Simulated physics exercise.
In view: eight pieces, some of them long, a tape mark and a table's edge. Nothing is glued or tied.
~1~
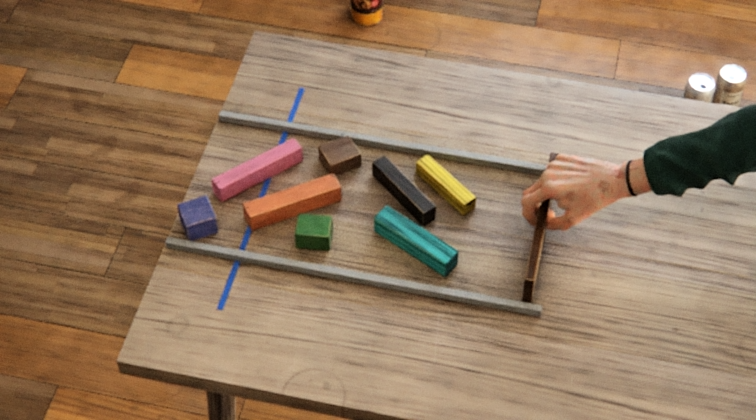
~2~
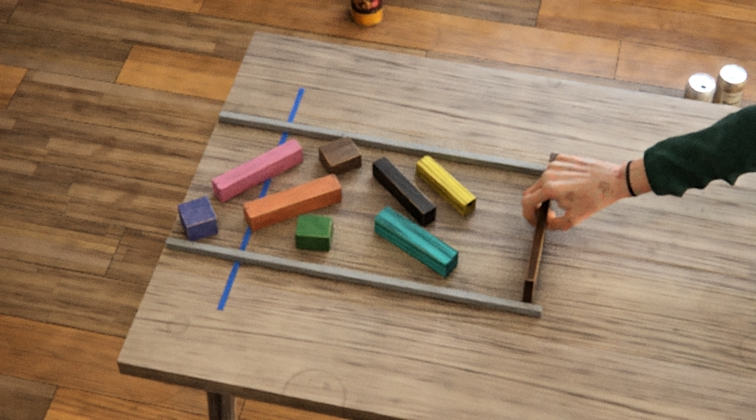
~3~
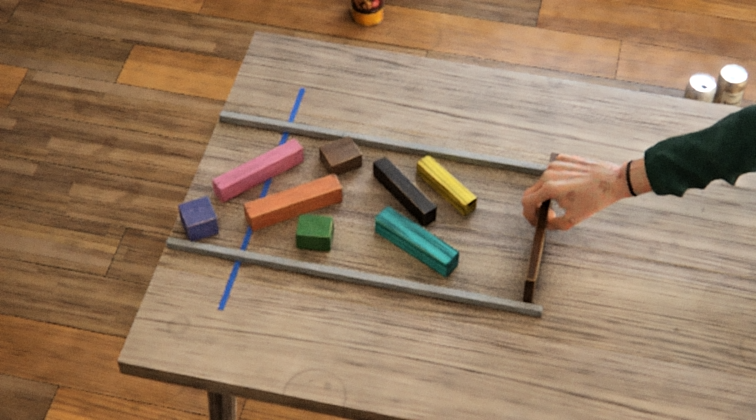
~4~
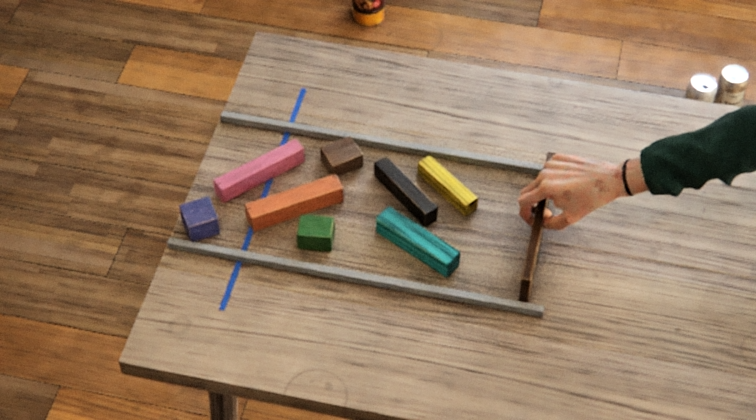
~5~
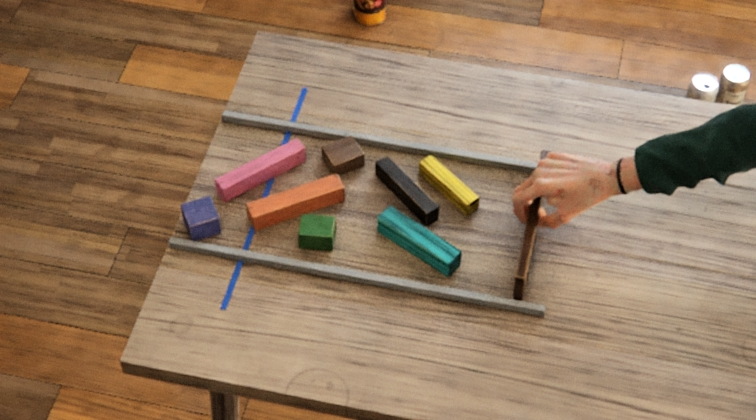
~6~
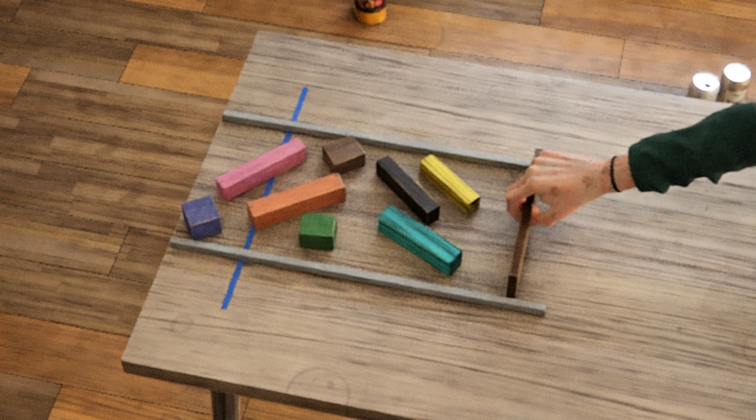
A hand in a dark green sleeve holds a dark brown board upright at the right end of two grey rails on a wooden table, seen from above at an angle. Between the rails lie pink, orange, black, yellow and teal bars and blue, brown and green blocks, with blue tape crossing at left. The hand stays still, then slides the board slightly left, while the pieces keep their places.
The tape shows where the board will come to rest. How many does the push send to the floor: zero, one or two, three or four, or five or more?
Outcome: The number that fall off is one or two.
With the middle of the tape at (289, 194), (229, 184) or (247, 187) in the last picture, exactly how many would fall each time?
It would be 0, 4 and 3.
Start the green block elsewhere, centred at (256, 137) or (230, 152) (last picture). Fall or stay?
In turn it tumbles off; falls.
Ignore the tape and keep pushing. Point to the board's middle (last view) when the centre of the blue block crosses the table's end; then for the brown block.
At (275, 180) for the blue block; at (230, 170) for the brown block.
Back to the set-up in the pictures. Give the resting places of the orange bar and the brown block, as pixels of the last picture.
The orange bar stops around (208, 176); the brown block around (254, 132).
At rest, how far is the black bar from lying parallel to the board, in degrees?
Near 20 degrees.
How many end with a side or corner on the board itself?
That makes 3.
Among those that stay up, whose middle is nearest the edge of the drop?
That is the orange bar.
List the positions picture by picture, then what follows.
In the first picture, blue block (198, 219); pink bar (258, 170); orange bar (293, 202); board (541, 227); tape (264, 191).
In the second picture, pink bar (258, 170); board (541, 227).
In the third picture, orange bar (294, 202); black bar (404, 191).
In the fourth picture, blue block (200, 219); brown block (342, 157).
In the fifth picture, pink bar (261, 170); yellow stick (449, 185).
In the sixth picture, blue block (202, 218); pink bar (262, 169); orange bar (297, 201); board (526, 222); tape (268, 190).
Early on, none off yet; blue block at rest near (202, 218); pink bar at rest near (262, 169); orange bar at rest near (297, 201).
A while later, none off yet; blue block at rest near (202, 218); pink bar at rest near (262, 169); orange bar travelled a little near (291, 194).
Further along, none off yet; blue block moving near (192, 219); pink bar travelled a little near (235, 161); orange bar travelled about its own width near (240, 185).
Finally, the number that fall off is one or two; lost, pink bar and blue block.
